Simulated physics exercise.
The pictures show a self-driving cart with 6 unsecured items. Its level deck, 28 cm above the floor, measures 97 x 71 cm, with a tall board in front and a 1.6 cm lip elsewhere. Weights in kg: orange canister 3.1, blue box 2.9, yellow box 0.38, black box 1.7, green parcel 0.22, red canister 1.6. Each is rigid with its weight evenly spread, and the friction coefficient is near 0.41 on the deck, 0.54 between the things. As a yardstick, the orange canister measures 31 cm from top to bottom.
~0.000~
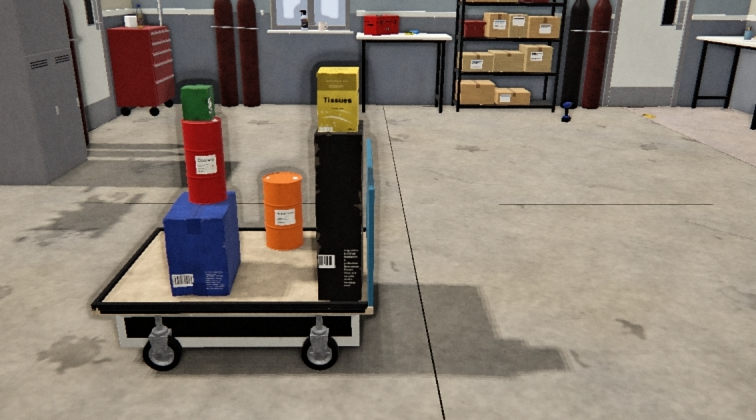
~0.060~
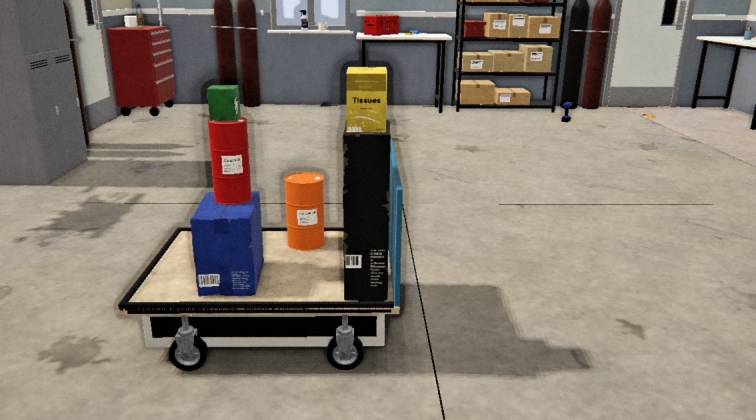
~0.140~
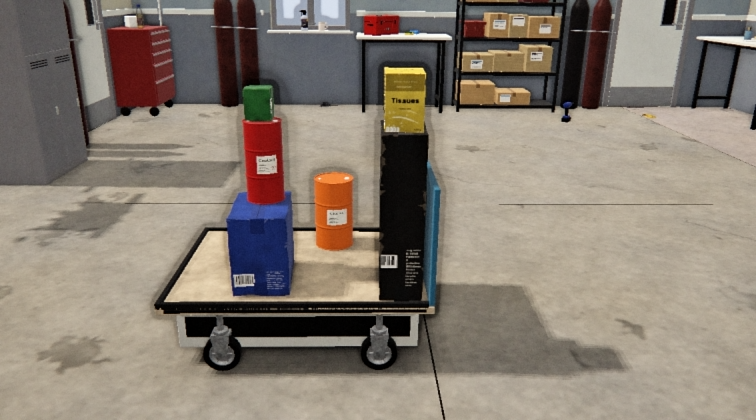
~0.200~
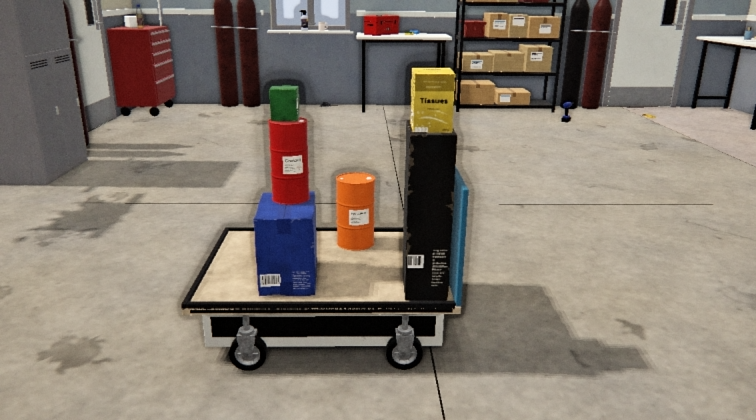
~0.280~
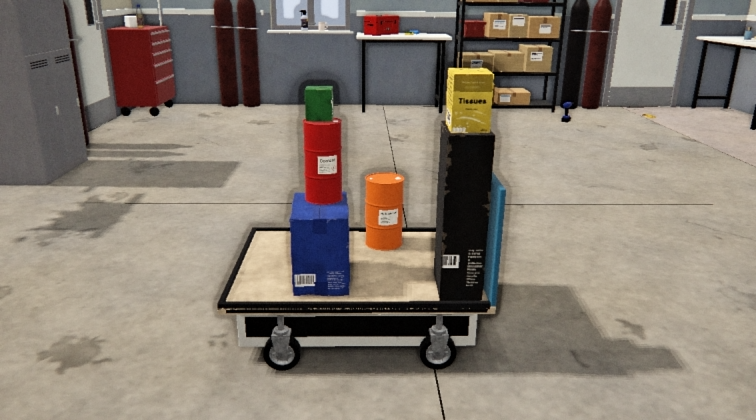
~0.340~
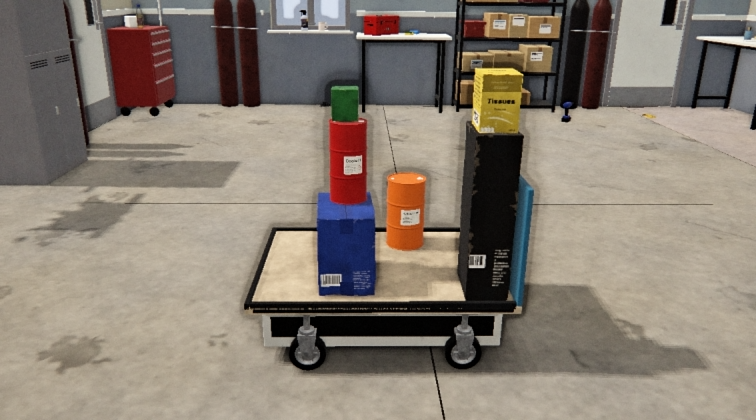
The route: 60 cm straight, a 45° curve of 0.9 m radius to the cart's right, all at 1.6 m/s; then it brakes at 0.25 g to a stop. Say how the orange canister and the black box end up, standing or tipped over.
The orange canister keeps standing; the black box topples.
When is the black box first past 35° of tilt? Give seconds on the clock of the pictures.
Near 0.8 s.
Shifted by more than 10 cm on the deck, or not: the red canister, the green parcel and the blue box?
The red canister stays put; the green parcel holds its spot; the blue box keeps its place.
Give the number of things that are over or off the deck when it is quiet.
That comes to 2.
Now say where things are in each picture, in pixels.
In the first picture, cart has run 0 cm; orange canister (284, 211); black box (341, 211).
In the second picture, cart has run 10 cm; green parcel (224, 103); red canister (230, 160).
In the third picture, cart has run 22 cm; blue box (263, 242); yellow box (404, 99).
In the fourth picture, cart has run 32 cm; green parcel (285, 103); red canister (290, 160).
In the fifth picture, cart has run 45 cm; blue box (321, 242); yellow box (469, 100).
In the sixth picture, cart has run 54 cm; orange canister (406, 211); black box (487, 211).
By 0.64 s, cart has run 102 cm, turned 18°; black box tilted 14° near (615, 221); orange canister 5 cm from its spot near (531, 222); yellow box tilted 14°.
By 0.84 s, cart has run 134 cm, turned 38°; black box tilted 40° near (706, 248); orange canister tilted 6° near (638, 249); yellow box tilted 39°.
By 1.04 s, cart has run 166 cm, turned 45°; yellow box now off the deck; black box on its side; orange canister tilted 8° near (747, 293).
By 1.44 s, cart has run 207 cm, turned 45°; black box on its side; orange canister tilted 21°.
When it is over (3.7 s), off the deck and tipped over, yellow box; lying over on the deck, black box; not toppled but over 10 cm from the start, orange canister; the other 3 within 10 cm of the start.
